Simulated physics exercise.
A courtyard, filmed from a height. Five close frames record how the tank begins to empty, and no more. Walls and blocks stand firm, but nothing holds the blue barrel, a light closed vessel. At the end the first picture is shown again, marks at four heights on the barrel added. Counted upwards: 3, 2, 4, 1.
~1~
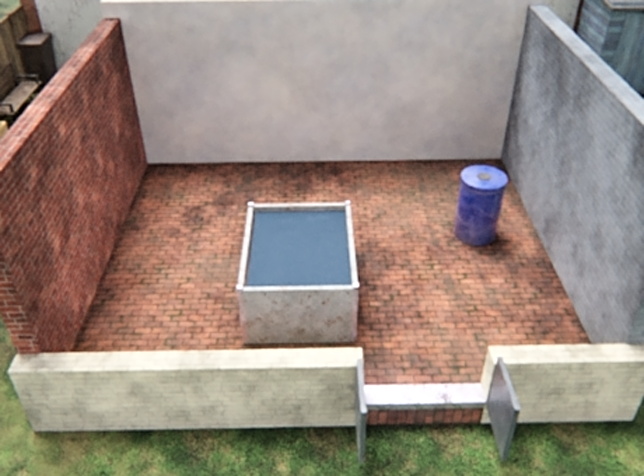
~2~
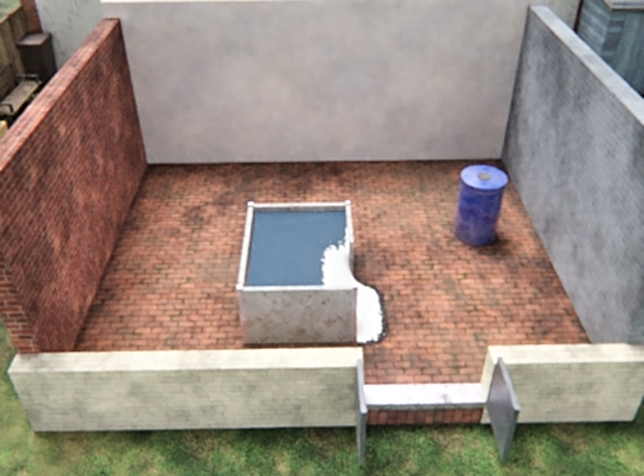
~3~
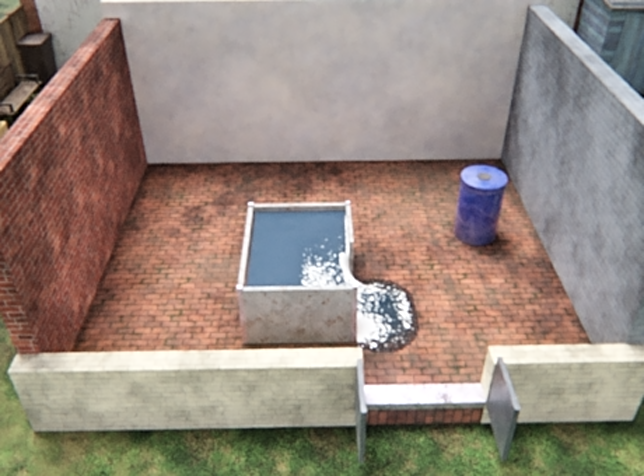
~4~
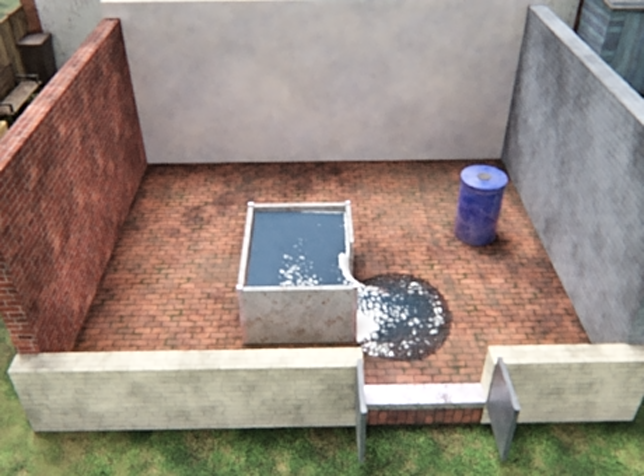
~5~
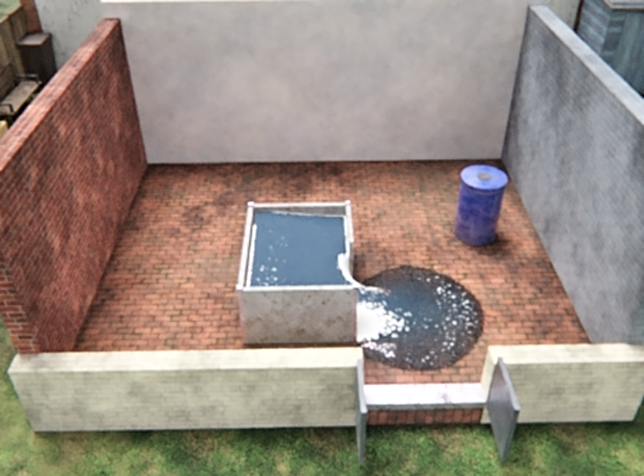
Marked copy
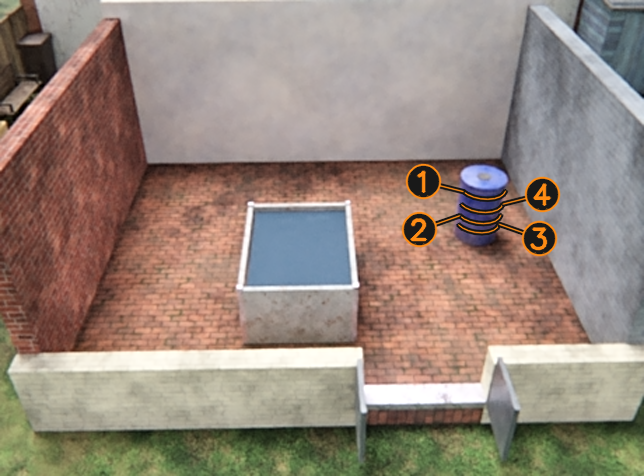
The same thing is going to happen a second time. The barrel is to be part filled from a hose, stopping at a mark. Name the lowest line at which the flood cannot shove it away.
The answer is level 3.
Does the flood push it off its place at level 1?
No, that is safe.
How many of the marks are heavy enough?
All of the four.
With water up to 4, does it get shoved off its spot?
No, not at all.
On the marked copy, 1 at (487, 199); 2 at (483, 223); 3 at (481, 232); 4 at (485, 212); from the bottom up 3, 2, 4, 1.
Choosing 1, it does not move.
Choosing 2, it does not move.
Choosing 3, it does not move.
Choosing 4, it does not move.
